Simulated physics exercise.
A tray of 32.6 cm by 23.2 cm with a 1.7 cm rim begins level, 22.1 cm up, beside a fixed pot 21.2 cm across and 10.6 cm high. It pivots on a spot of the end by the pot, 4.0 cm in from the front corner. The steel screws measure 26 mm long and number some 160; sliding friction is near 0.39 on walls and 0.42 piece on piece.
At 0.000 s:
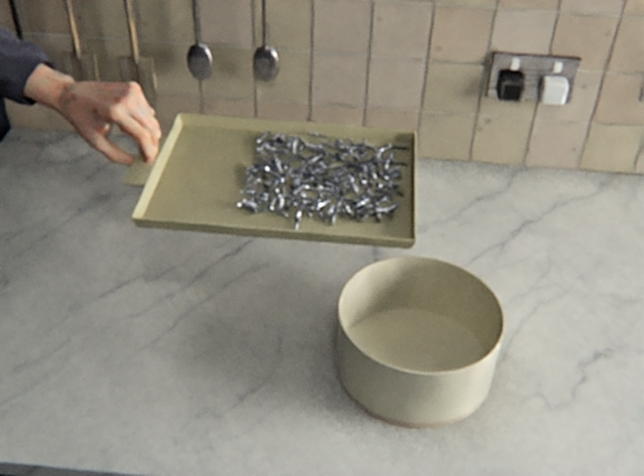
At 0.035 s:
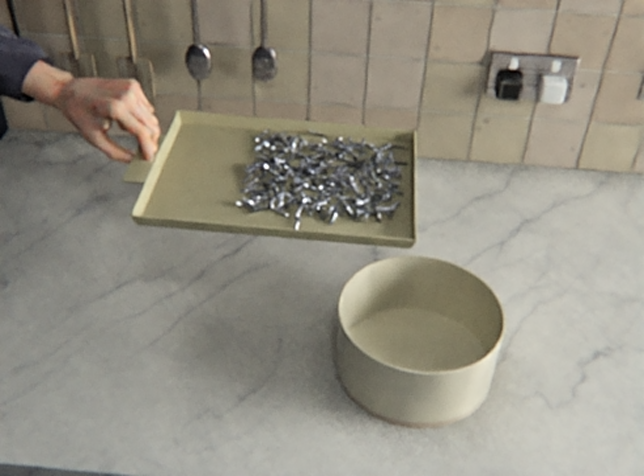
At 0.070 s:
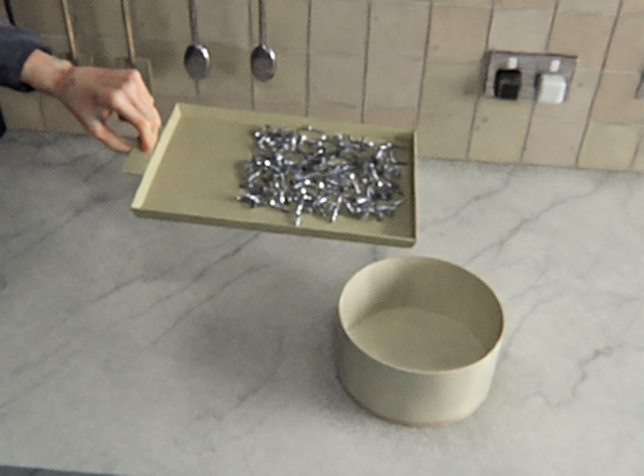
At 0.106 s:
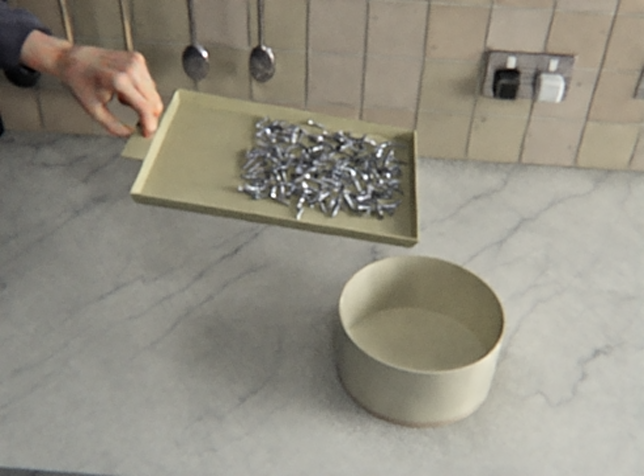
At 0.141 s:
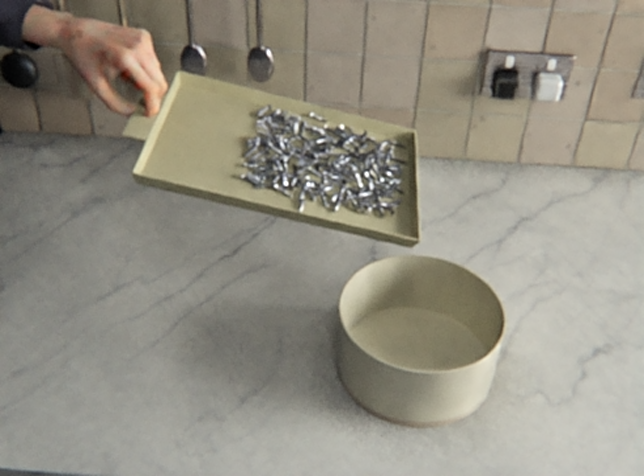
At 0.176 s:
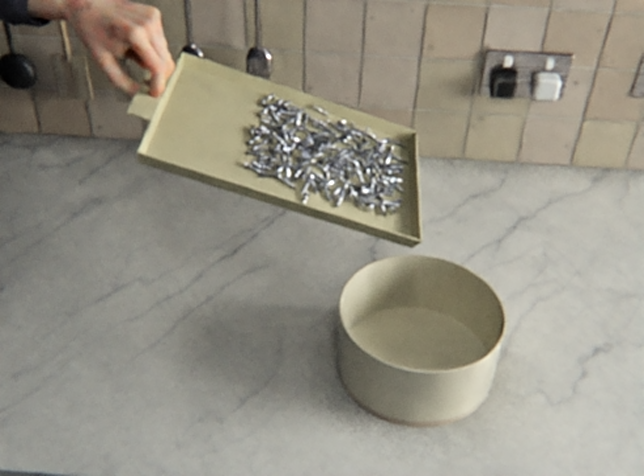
A hand raises the left end of a tray of metal screws, tilting it rightward.
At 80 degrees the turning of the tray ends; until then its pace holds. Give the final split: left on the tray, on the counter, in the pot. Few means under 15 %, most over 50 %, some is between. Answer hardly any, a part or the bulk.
Tray hardly any, counter the bulk, pot a part.
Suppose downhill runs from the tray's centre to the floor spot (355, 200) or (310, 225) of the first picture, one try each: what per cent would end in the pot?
Some 80 and 70 per cent.
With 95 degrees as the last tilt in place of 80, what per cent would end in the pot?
In that case some 40 per cent.
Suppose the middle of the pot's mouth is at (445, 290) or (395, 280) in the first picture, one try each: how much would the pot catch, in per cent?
Some 65 and 45 per cent.
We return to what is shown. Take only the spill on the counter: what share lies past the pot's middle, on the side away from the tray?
About 100 per cent.
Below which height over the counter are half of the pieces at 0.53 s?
Roughly 24 cm.
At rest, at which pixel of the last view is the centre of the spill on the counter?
At about (477, 286).
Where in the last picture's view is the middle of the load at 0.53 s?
Near (416, 172).
After 0.39 s, tilt 49 degrees; the tray holds 100 %, the pot 0 %.
After 0.53 s, tilt 70 degrees; the tray holds 95 %, the pot 0 %.
Then, at 0.80 s, tilt 80 degrees; the tray holds 5 %, the pot 30 %.
In the end, at 2.2 s, tray 0 %, counter 60 %, pot 40 %.
